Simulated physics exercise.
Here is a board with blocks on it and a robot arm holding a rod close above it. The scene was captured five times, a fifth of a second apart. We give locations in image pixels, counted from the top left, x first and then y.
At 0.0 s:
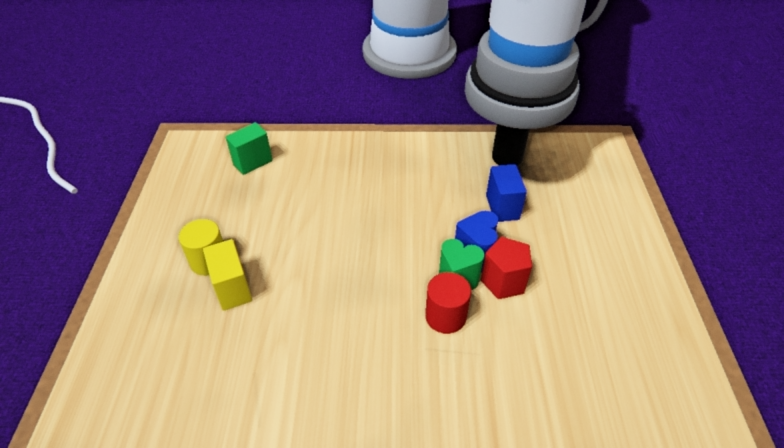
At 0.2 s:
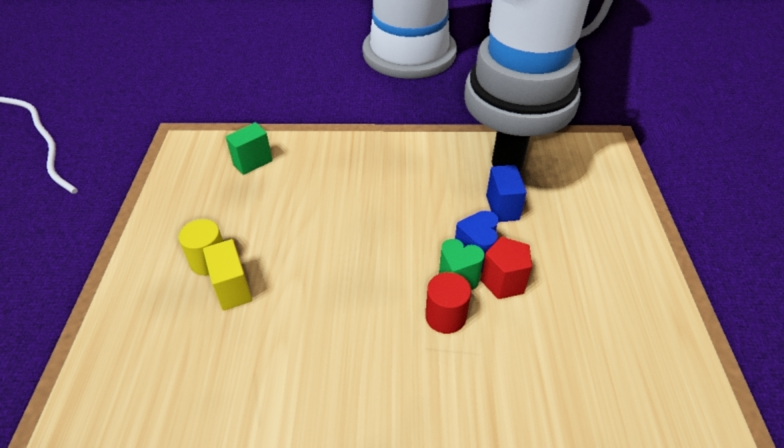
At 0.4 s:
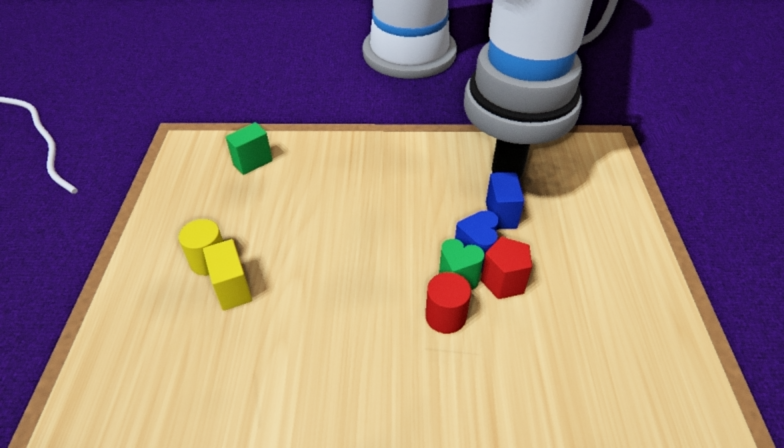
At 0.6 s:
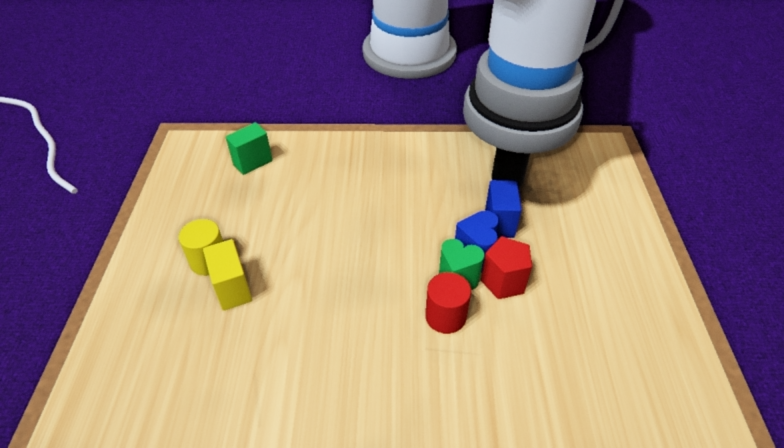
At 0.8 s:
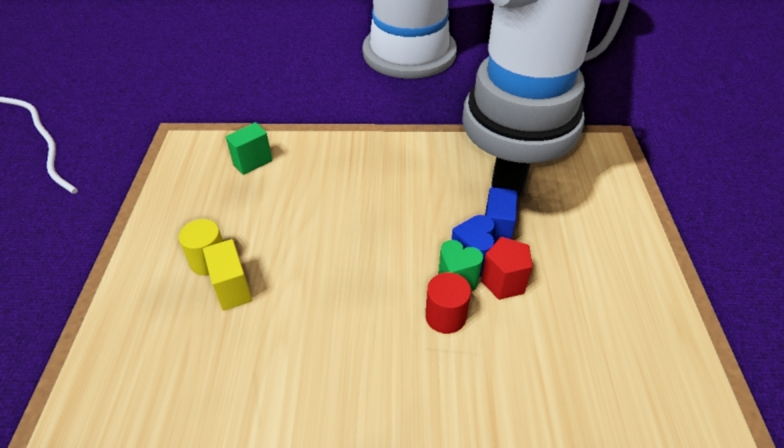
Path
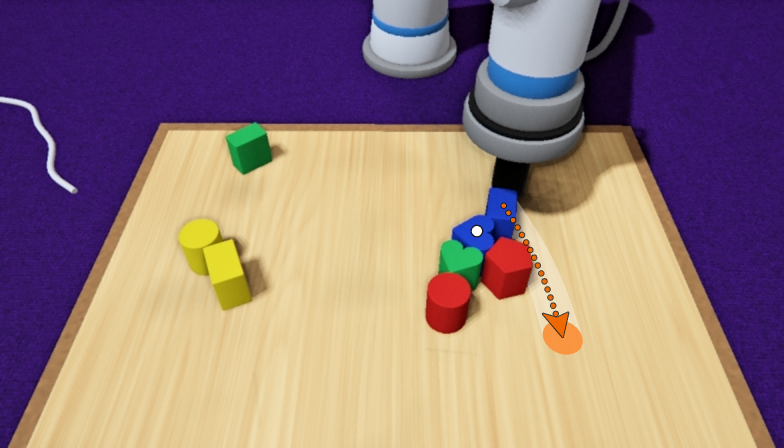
A robot arm above a wooden board lowered its black rod toward the viewer and slowly pushed the blue block a short way, up against the blue heart, which shifted slightly near the green heart.
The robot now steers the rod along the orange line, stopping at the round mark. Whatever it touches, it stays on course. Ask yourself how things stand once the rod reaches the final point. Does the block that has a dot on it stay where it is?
No, that is not what happens.
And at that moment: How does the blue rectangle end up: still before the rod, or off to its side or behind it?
The rod has lost it.
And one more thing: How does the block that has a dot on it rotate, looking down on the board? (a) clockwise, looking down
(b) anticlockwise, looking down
The correct letter is b.
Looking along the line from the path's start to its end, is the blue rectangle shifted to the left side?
Answer: No.
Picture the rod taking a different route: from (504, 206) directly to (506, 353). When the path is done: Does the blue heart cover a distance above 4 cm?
Yes, I think so.
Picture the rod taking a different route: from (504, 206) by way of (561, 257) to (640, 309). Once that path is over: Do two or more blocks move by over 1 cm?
Short answer: No.
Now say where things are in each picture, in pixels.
In the first frame, rod tip at (507, 159); block tops, red circular block at (449, 289); green heart at (461, 254); blue heart at (481, 226); blue rectangle at (509, 178).
In the second frame, rod at (507, 166); blocks unchanged.
In the third frame, rod at (507, 173); blue rectangle at (507, 186).
In the fourth frame, rod at (507, 181); blue rectangle at (505, 194).
In the fifth frame, rod at (507, 189); red circular block at (449, 289); green heart at (460, 255); blue heart at (477, 231); blue rectangle at (503, 203).
Path on the board, from (504, 206) by way of (527, 243) and (546, 286) to (563, 337); the dot is on the blue heart.
What follows on the original path. One third of the way, rod at (531, 227); red circular block at (447, 295); green heart at (452, 259); blue heart at (457, 234), turned 30° anticlockwise; blue rectangle at (495, 225), turned 90° clockwise.
Two thirds of the way, rod at (552, 271); red circular block at (447, 294); green heart at (452, 259); blue heart at (457, 234), turned 30° anticlockwise; blue rectangle at (495, 225), turned 90° clockwise.
At the end, rod at (569, 322); red circular block at (447, 294); green heart at (452, 259); blue heart at (457, 234), turned 30° anticlockwise; blue rectangle at (495, 225), turned 90° clockwise.
